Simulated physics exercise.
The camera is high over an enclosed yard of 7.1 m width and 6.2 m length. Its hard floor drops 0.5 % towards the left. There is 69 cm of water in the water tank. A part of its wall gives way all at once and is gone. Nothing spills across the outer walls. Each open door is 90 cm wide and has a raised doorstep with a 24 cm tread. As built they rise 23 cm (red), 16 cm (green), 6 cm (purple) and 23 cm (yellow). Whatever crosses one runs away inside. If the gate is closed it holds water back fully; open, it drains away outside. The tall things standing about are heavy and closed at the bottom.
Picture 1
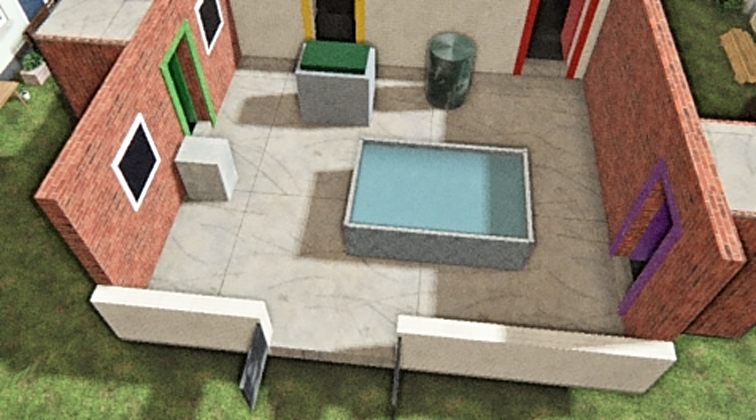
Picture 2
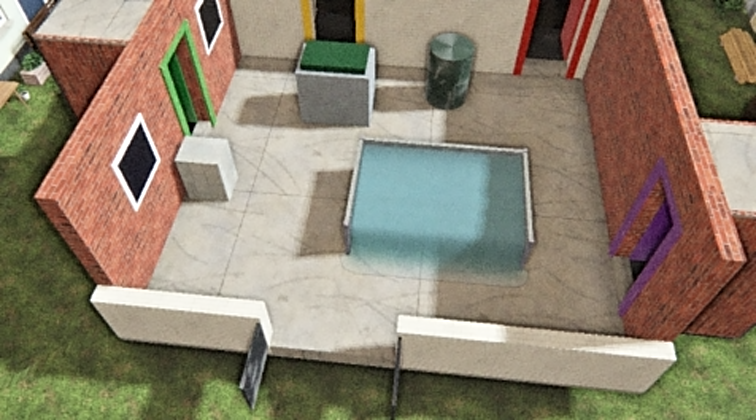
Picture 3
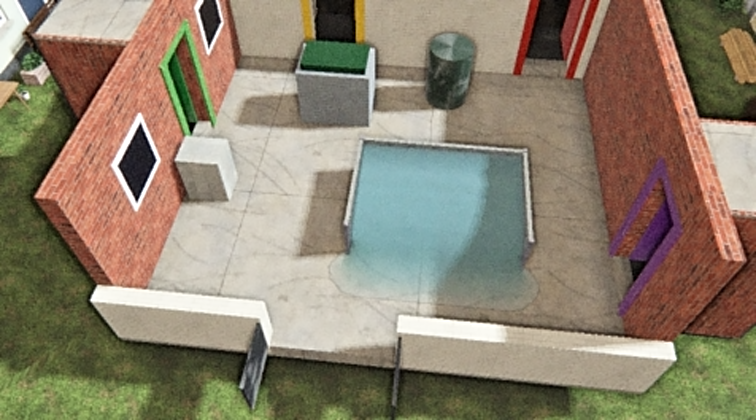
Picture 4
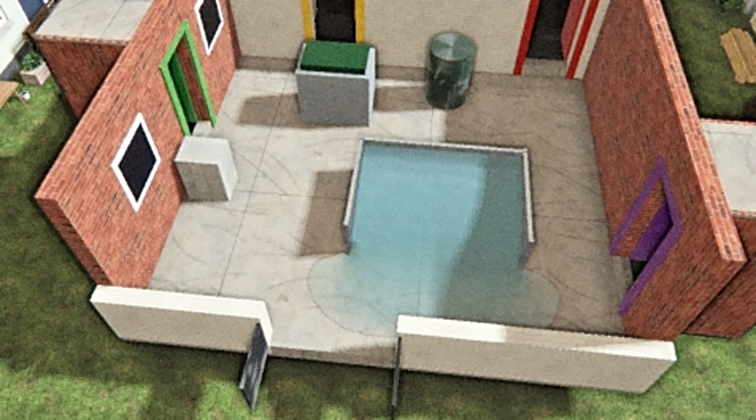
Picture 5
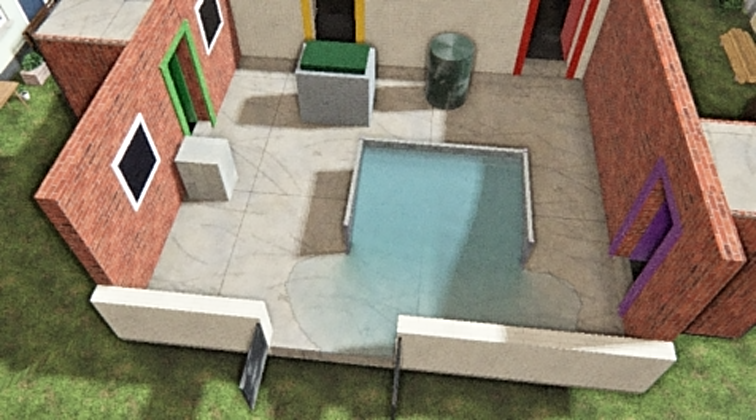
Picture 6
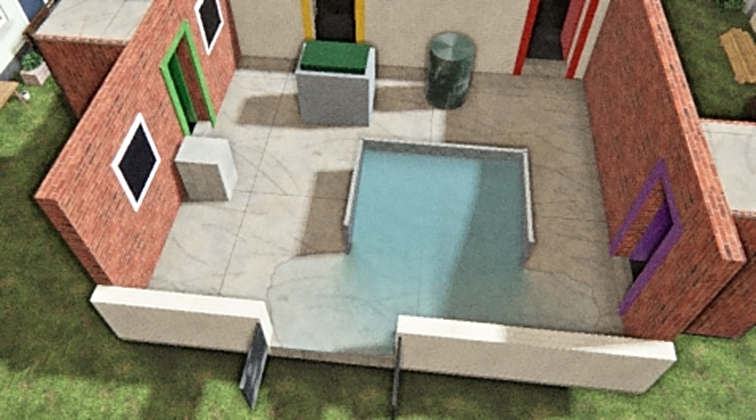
In a walled yard with brick sides and coloured door surrounds, a raised rectangular tank of water stands still on the paved floor. Its front wall suddenly vanishes, and water pours out through the gap, spreading across the paving in a widening sheet to the low front wall.
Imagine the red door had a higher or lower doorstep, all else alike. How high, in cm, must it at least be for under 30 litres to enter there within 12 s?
About 9 cm.
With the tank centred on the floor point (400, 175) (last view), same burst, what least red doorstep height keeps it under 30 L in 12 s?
About 6.0 cm.
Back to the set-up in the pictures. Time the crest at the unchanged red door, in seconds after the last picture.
Near 3.5 s.
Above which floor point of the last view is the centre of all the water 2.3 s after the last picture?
Around (456, 273).
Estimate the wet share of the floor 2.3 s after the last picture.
Near 40 per cent is wet.
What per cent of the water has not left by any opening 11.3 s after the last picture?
About 56 per cent.
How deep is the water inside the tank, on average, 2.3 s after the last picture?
About 14 cm.
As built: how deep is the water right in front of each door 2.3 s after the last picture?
Depths in cm: Red 0, green 0, purple 17, yellow 0.
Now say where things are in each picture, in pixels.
The first frame shows the water tank at (440, 189) is whole and still, 69 cm deep; the red door at (555, 34) is dry.
In the second frame, the gap is at (435, 252), the front 0.3 m out at (351, 266); the back of the water tank holds 69 cm.
In the third frame, water pours out at (435, 253) and has run 0.7 m, to (351, 290); about 12 cm deep outside, 69 cm at the back.
In the fourth frame, the front is at a hidden place, 1.3 m from the gap at (434, 254); 3.9 m2 of floor is wet, 64 cm left at the back.
In the fifth frame, the gap is at (434, 254), the front 1.7 m out at a hidden place; the back of the water tank holds 58 cm.
In the sixth frame, the front is at a hidden place, 1.8 m from the gap at (434, 254); 6.0 m2 of floor is wet, 59 cm left at the back; the red door at (555, 34), 5.1 m from the gap, is still 4.8 m from the nearest water.
Then, 0.7 s after the last picture water covers 20 % of the floor, deepest (50 cm) near (444, 347); it has not reached the red door.
Then, 2.3 s after the last picture water covers 40 % of the floor, deepest (30 cm) near (612, 364); it has not reached the red door.
Then, 11.3 s after the last picture water covers 100 % of the floor, deepest (7 cm) near (245, 327); 4 cm at the red door, 0 litres in over its 23 cm doorstep.
At the red door as built, the water peaked near 16 cm, 3.5 s after the last picture.
With a doorstep of 7 cm, 62 litres would have come in within the 12 s; with 10 cm, 20 litres. So under 30 litres takes about 9 cm.
